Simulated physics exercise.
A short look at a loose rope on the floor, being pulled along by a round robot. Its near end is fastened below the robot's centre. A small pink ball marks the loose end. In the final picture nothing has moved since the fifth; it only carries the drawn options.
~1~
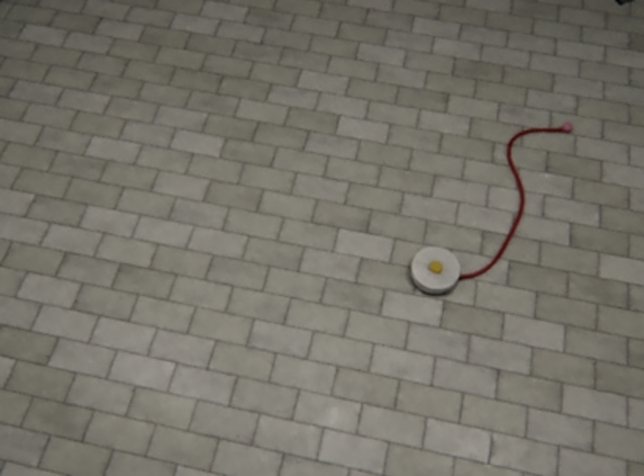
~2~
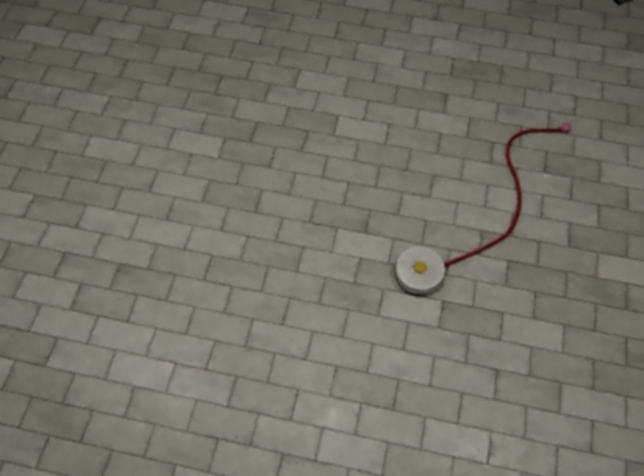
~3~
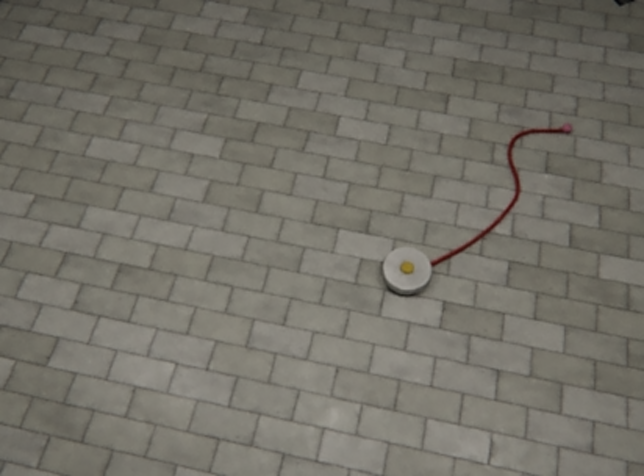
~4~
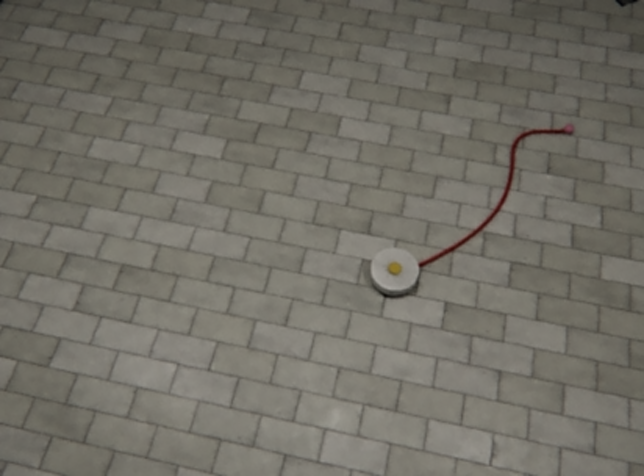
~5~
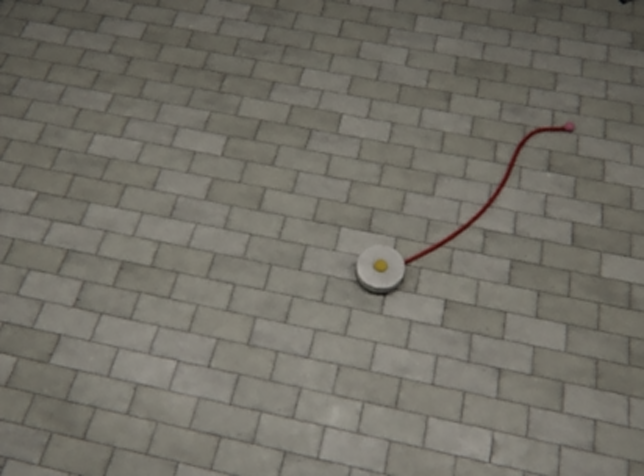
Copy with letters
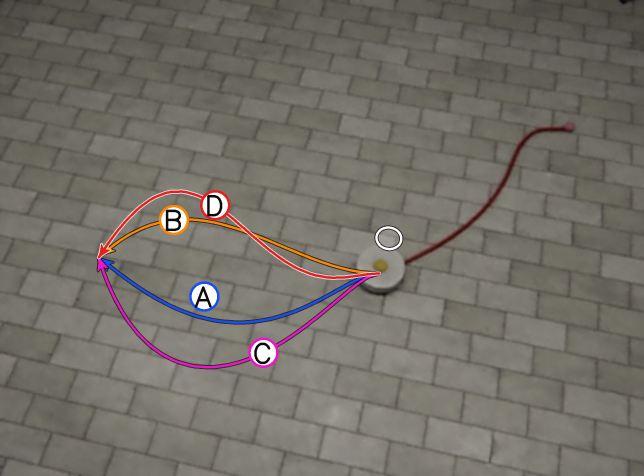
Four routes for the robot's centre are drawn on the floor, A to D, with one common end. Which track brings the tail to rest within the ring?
Take A.
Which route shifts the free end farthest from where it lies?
C.
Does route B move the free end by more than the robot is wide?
Yes.
On the marked copy, A from (380, 273) via (235, 322) to (100, 259); B from (380, 273) via (239, 229) to (102, 255); C from (380, 273) via (215, 367) to (99, 258); D from (380, 273) via (231, 218) to (99, 258); the ring at (389, 238).
Following A. Soon after the start, robot (273, 315), middle of the rope (402, 244), free end (505, 169).
Later, robot (158, 297), middle of the rope (313, 273), free end (439, 214).
In the end, robot (97, 254), middle of the rope (248, 268), free end (390, 237); the free end is on the ring.
As for the rest, B leaves the free end at (384, 199); C leaves the free end at (384, 257); D leaves the free end at (381, 197).
